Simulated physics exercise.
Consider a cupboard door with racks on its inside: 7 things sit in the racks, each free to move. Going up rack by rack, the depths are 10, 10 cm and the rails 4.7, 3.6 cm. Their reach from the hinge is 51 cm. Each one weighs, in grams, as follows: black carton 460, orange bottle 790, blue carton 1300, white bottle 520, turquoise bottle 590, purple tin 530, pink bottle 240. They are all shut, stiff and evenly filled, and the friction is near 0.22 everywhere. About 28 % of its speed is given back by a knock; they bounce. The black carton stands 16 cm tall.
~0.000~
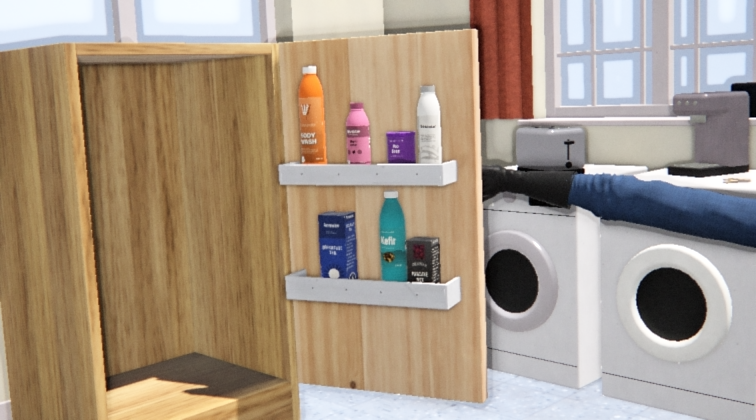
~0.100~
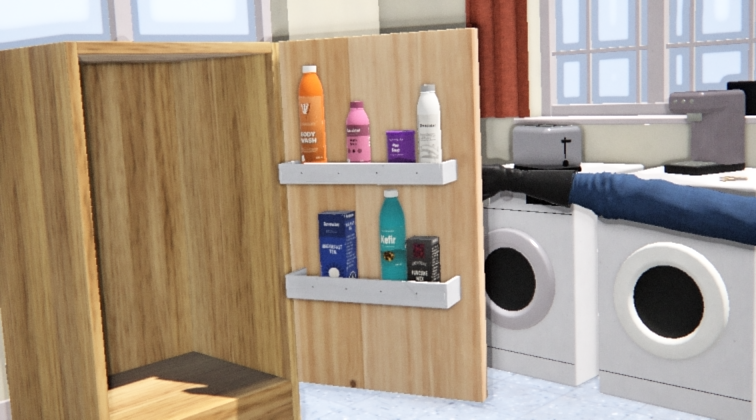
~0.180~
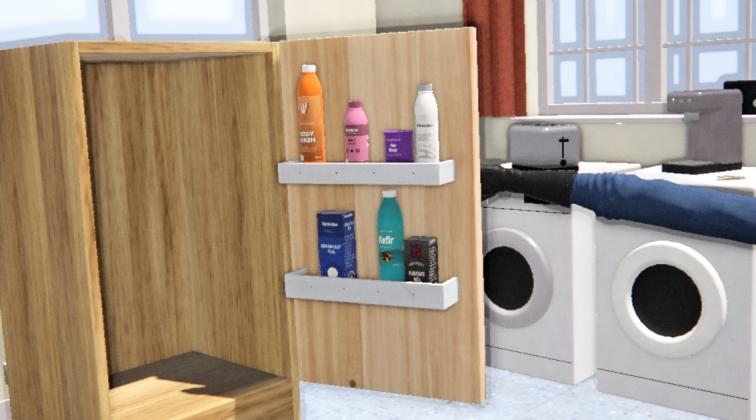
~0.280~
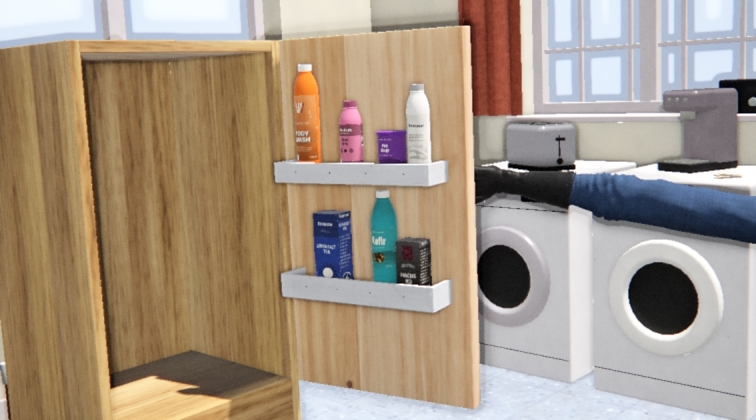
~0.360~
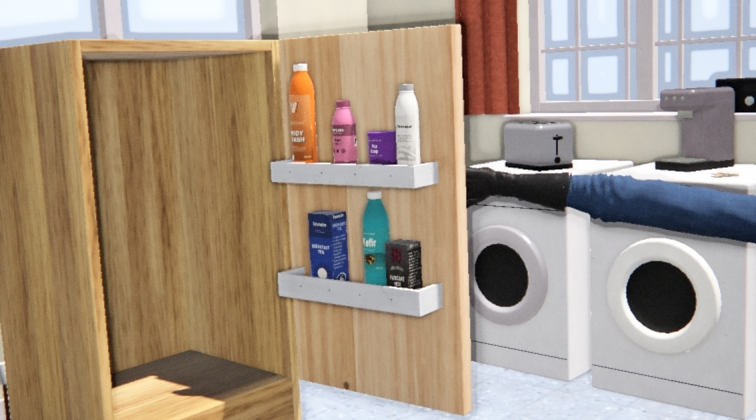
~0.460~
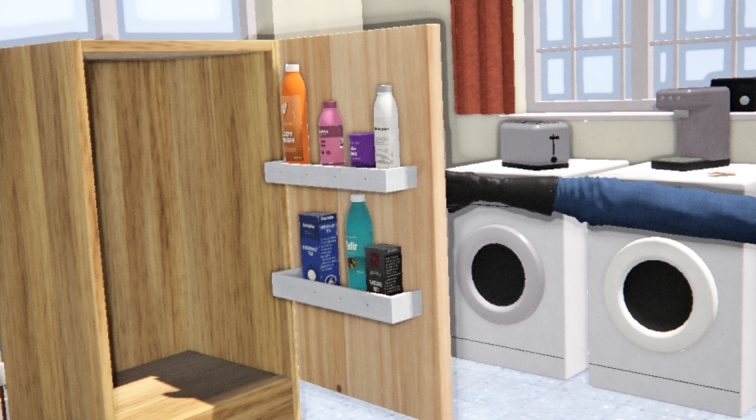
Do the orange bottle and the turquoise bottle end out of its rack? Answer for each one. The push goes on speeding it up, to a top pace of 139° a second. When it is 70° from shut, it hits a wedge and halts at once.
The orange bottle does not, the turquoise bottle does.
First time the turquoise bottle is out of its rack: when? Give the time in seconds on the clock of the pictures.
I'd put it at some 0.8 s.
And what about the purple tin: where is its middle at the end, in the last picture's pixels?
You'll see it about at (326, 160) in the last picture.
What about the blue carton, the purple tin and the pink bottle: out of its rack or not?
When everything stops, the blue carton is still in bounds, the purple tin is still in bounds, and the pink bottle is still in bounds.
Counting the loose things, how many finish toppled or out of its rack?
It adds up to 3.
After 0.76 s, door at 70°; white bottle and turquoise bottle now out of its rack; black carton 30° off upright; pink bottle 13° off upright.
After 1.16 s, door at 70°; black carton 52° off upright; pink bottle 7° off upright; blue carton moved 3 cm.
After 1.36 s, door at 70°; black carton 52° off upright; pink bottle 5° off upright; blue carton moved 3 cm.
In the end (1.9 s), out of its rack, white bottle and turquoise bottle; toppled in the racks, black carton; the other 4 under 5 cm from the start. In the last view, orange bottle near (278, 121).
